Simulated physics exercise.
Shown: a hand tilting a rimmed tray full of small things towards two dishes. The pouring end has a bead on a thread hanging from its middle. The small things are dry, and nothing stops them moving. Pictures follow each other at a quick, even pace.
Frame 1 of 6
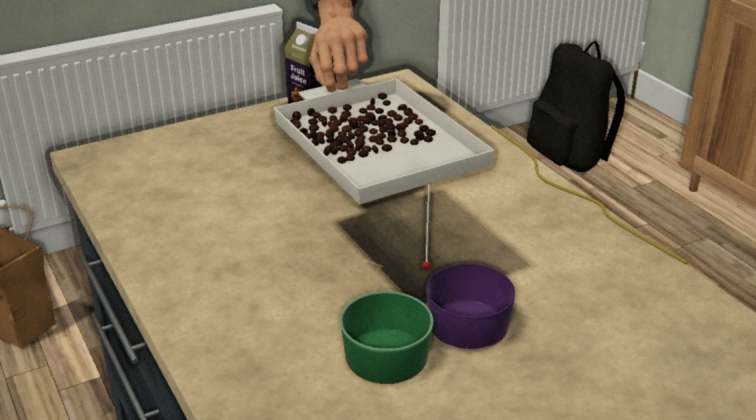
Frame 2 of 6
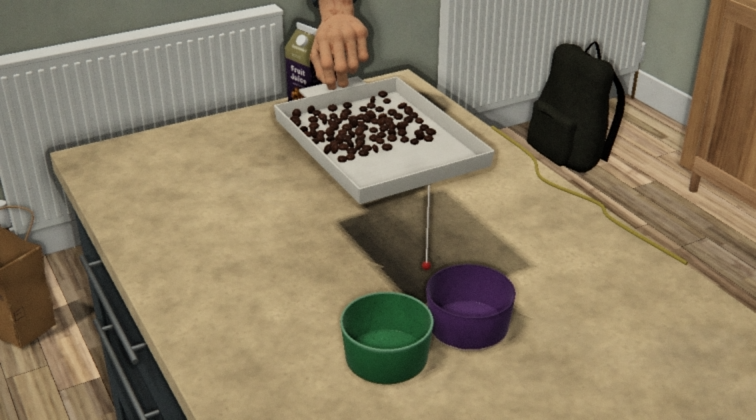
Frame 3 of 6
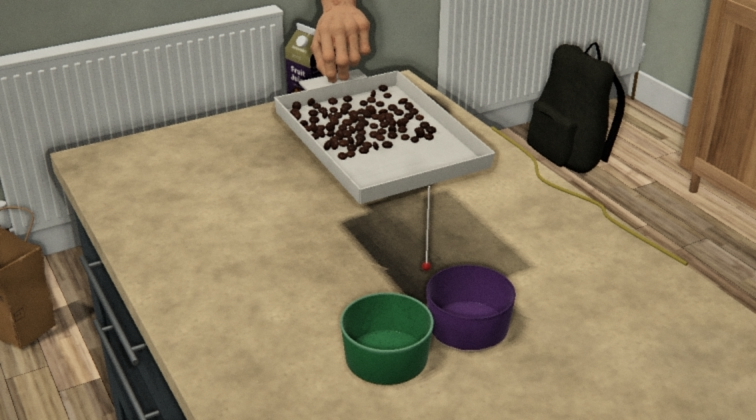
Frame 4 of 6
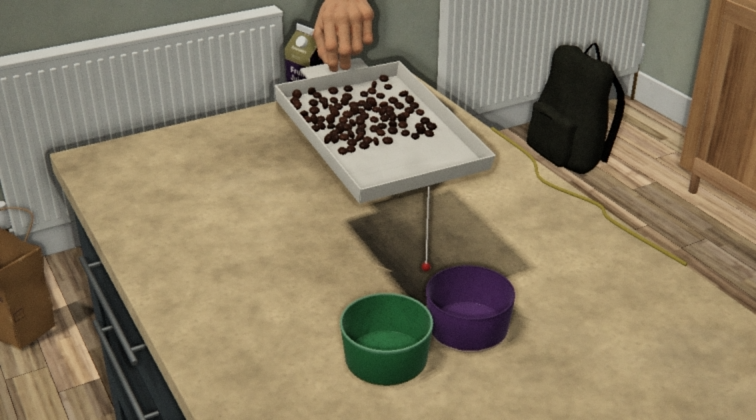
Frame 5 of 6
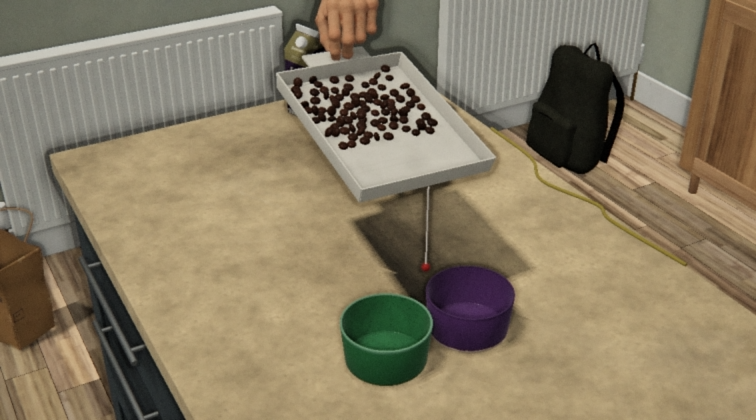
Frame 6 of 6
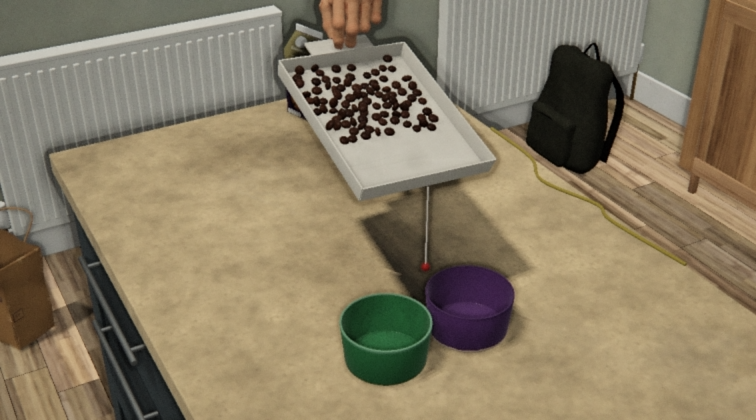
On a kitchen worktop, a hand holds a rimmed white tray of small dark drops above a green dish and a purple one, then gradually raises the far end, steepening the tray while the drops stay bunched towards the back.
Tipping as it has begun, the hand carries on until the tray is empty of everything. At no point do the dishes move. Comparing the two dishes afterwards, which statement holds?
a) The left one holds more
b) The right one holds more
(b) The right one holds more.
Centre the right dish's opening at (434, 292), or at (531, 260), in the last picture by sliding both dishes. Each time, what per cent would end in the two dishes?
40 % for the first, 80 % for the second.
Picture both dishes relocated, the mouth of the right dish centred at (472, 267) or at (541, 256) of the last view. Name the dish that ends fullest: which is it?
First the right-hand dish, then the left dish.
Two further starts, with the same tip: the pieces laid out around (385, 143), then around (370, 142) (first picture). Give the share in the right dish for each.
Around 70 then around 70 per cent.
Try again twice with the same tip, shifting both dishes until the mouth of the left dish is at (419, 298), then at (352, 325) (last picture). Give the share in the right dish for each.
First position: Some 60 %; second position: Some 40 %.
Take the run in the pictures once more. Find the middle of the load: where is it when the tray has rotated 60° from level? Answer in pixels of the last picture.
The load is centred around (451, 161).
Just after the last frame, tray tipped steeply; almost all on the tray; just a few in the air.
A moment on, tray tipped right over; roughly two thirds on the tray; just a few in the left dish; roughly a quarter in the right dish; about a tenth outside both; about a tenth in the air.
Further on, tray tipped past a quarter turn; just a few in the left dish; roughly two thirds in the right dish; roughly a quarter outside both.
When it is over, tray tipped past a quarter turn; just a few in the left dish; roughly two thirds in the right dish; roughly a quarter outside both.
